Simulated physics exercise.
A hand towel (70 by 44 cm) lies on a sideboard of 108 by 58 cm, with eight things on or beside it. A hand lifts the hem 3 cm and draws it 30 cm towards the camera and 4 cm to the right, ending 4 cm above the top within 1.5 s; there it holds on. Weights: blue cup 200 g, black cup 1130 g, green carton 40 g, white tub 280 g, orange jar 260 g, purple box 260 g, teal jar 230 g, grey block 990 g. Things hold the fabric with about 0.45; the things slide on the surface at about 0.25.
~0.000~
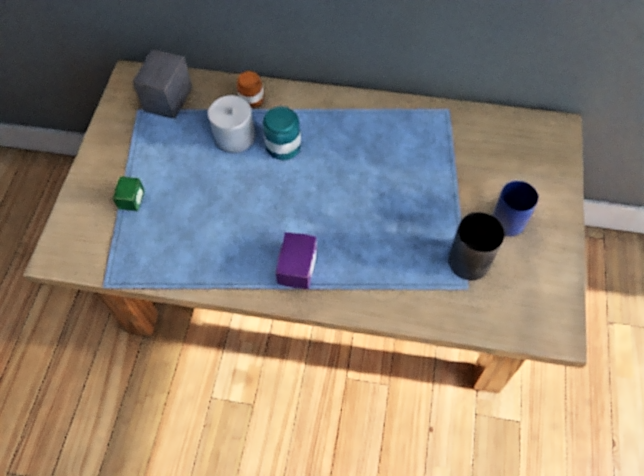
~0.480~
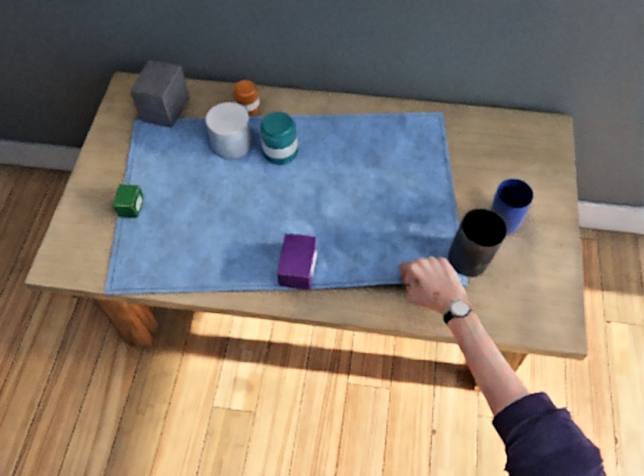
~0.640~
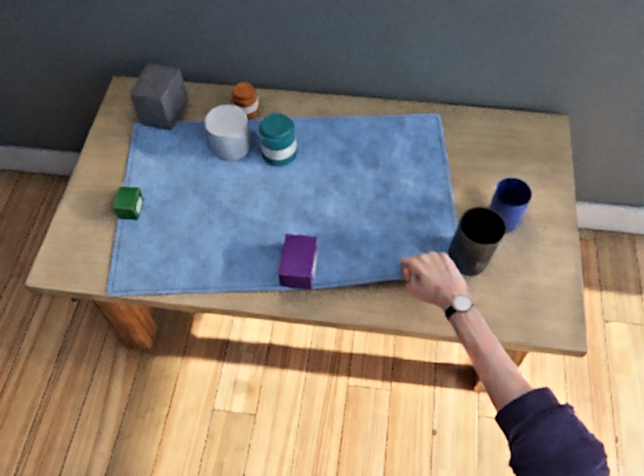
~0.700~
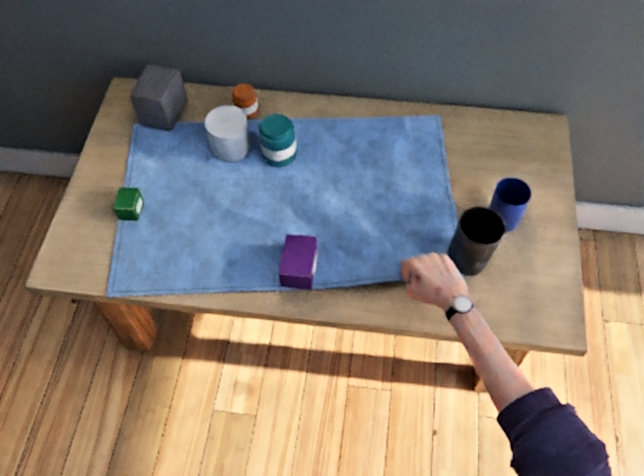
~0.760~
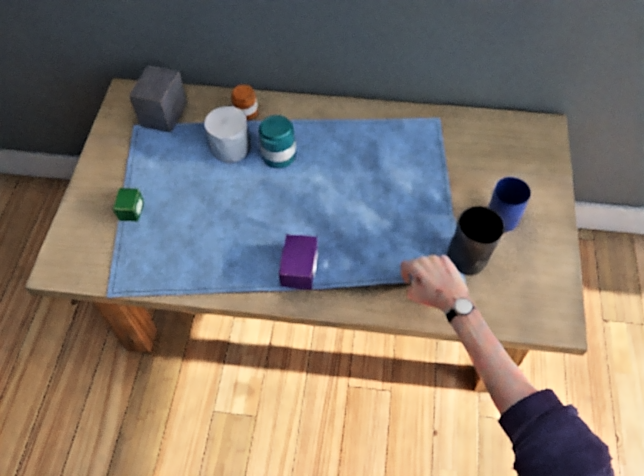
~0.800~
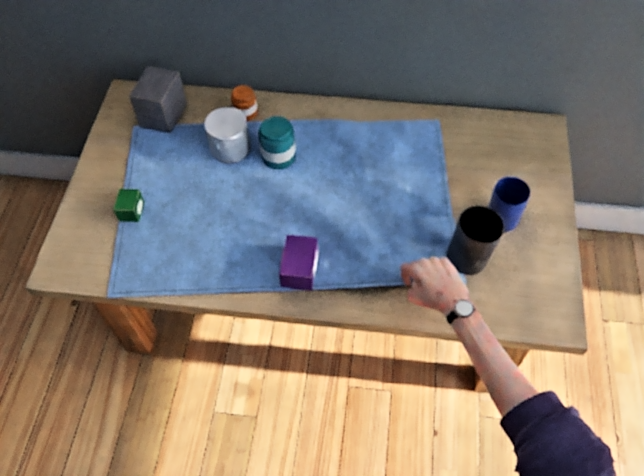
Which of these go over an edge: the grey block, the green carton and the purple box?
Result: Grey block stays on, green carton stays on, purple box falls off.
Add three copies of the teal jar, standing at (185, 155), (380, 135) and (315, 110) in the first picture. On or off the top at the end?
In turn: Stays up, stays on, stays on.
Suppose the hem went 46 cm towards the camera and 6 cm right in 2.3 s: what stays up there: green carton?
Then: Green carton drops off.
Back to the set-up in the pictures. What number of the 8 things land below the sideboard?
1 of them.
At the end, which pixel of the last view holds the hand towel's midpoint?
Near (332, 302).
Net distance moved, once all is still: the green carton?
About: Green carton 20 cm.
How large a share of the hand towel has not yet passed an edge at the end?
About 60 per cent.
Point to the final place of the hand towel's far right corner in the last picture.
Around (445, 232).
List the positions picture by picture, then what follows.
Grey block (158, 69); green carton (126, 188); purple box (296, 254); hand towel corners (104, 288) (449, 110) (468, 289), in the first frame.
Black cup (482, 227); hand towel corners (106, 294) (442, 113); grip (408, 283), in the second frame.
Hand towel corners (107, 296) (440, 114); grip (408, 279), in the third frame.
Hand towel corners (107, 297) (439, 116); grip (408, 280), in the fourth frame.
Hand towel corners (107, 298) (439, 119); grip (409, 283), in the fifth frame.
Grey block (154, 84); green carton (126, 199); purple box (299, 255); hand towel corners (108, 298) (439, 121); grip (409, 285), in the sixth frame.
By 1.1 s, 95 % of the hand towel is still over the top; purple box 6 cm off its start, green carton 3 cm off its start, teal jar 7 cm off its start.
By 1.5 s, 80 % of the hand towel is still over the top; purple box on its side, 16 cm off its start, green carton 10 cm off its start, teal jar 17 cm off its start.
By 1.8 s, 65 % of the hand towel is still over the top; purple box over the edge, green carton 14 cm off its start at (164, 240), teal jar 25 cm off its start at (331, 210).
By 2.1 s, 60 % of the hand towel is still over the top; purple box over the edge, green carton 18 cm off its start, teal jar 29 cm off its start.
By 3.7 s, 60 % of the hand towel is still over the top; purple box over the edge, green carton 18 cm off its start at (168, 258), grey block 1 cm off its start at (157, 84), teal jar 29 cm off its start at (340, 227).
